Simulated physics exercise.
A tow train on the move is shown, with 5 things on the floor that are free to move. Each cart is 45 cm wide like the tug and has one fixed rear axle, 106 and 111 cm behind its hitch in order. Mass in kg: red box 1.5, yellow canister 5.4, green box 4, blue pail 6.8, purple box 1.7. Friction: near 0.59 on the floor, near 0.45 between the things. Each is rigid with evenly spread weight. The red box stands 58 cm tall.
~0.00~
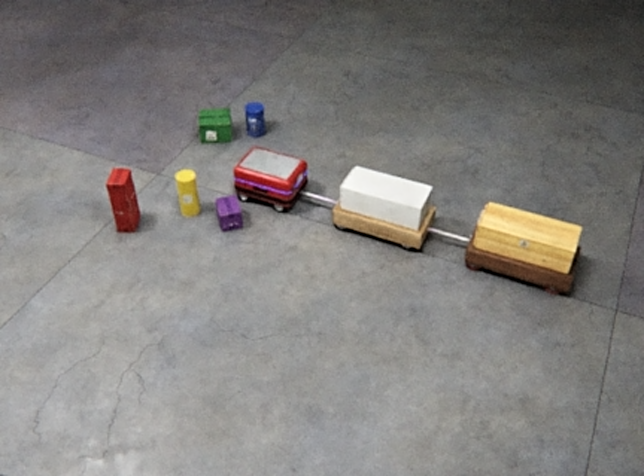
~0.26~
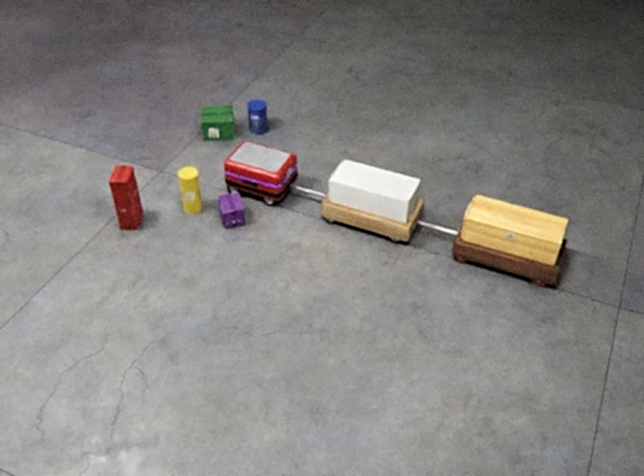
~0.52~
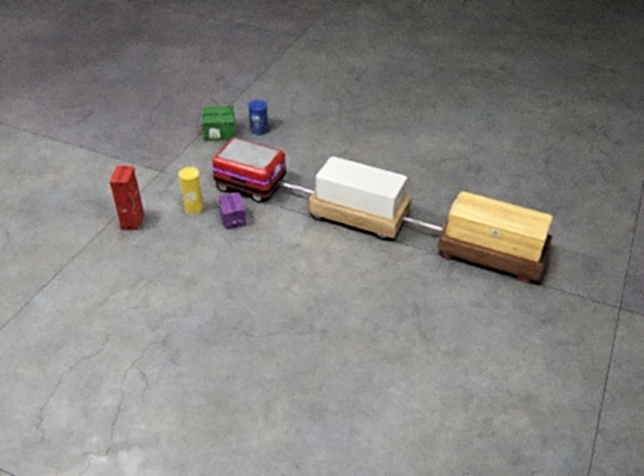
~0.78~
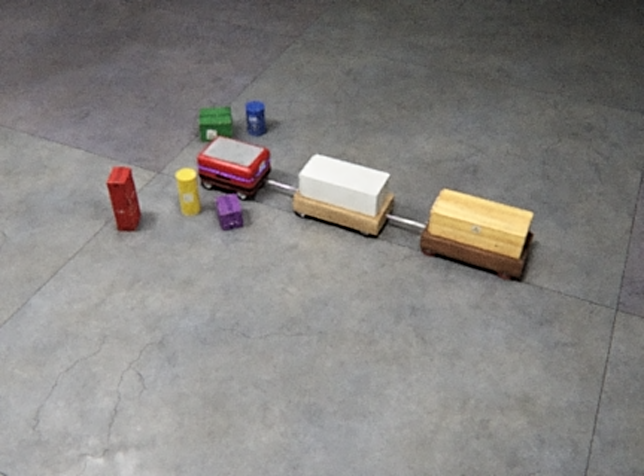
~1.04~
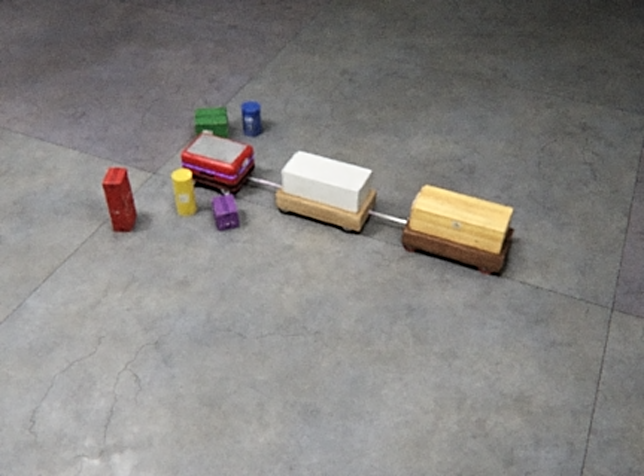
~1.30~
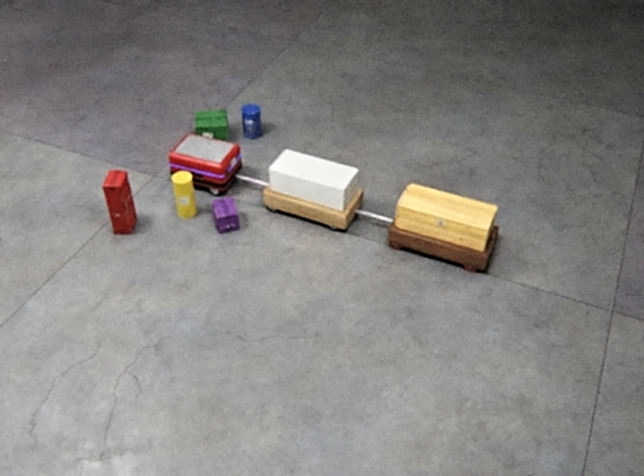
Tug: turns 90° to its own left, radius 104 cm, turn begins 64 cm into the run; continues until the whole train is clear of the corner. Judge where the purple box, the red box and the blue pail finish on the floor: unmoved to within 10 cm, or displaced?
The purple box is displaced. The red box is displaced. The blue pail is unmoved.
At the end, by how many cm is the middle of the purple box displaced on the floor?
It ends up around 26 cm from its start.
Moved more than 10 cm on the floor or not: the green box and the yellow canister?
First the green box: It stays in position; then the yellow canister: It departs its position.
After 5.00 s, tug has run 270 cm; red box slid 20 cm near (113, 216); purple box slid 2 cm near (224, 216); yellow canister slid 12 cm.
After 8.00 s, tug has run 432 cm; red box slid 59 cm near (93, 244); purple box slid 25 cm near (213, 231); yellow canister slid 100 cm.
At rest (11.2 s), not toppled but over 10 cm from the start, red box, yellow canister and purple box; the other 2 in place, give or take 10 cm. Seen from the same camera at the end, purple box near (213, 231), red box near (26, 303).
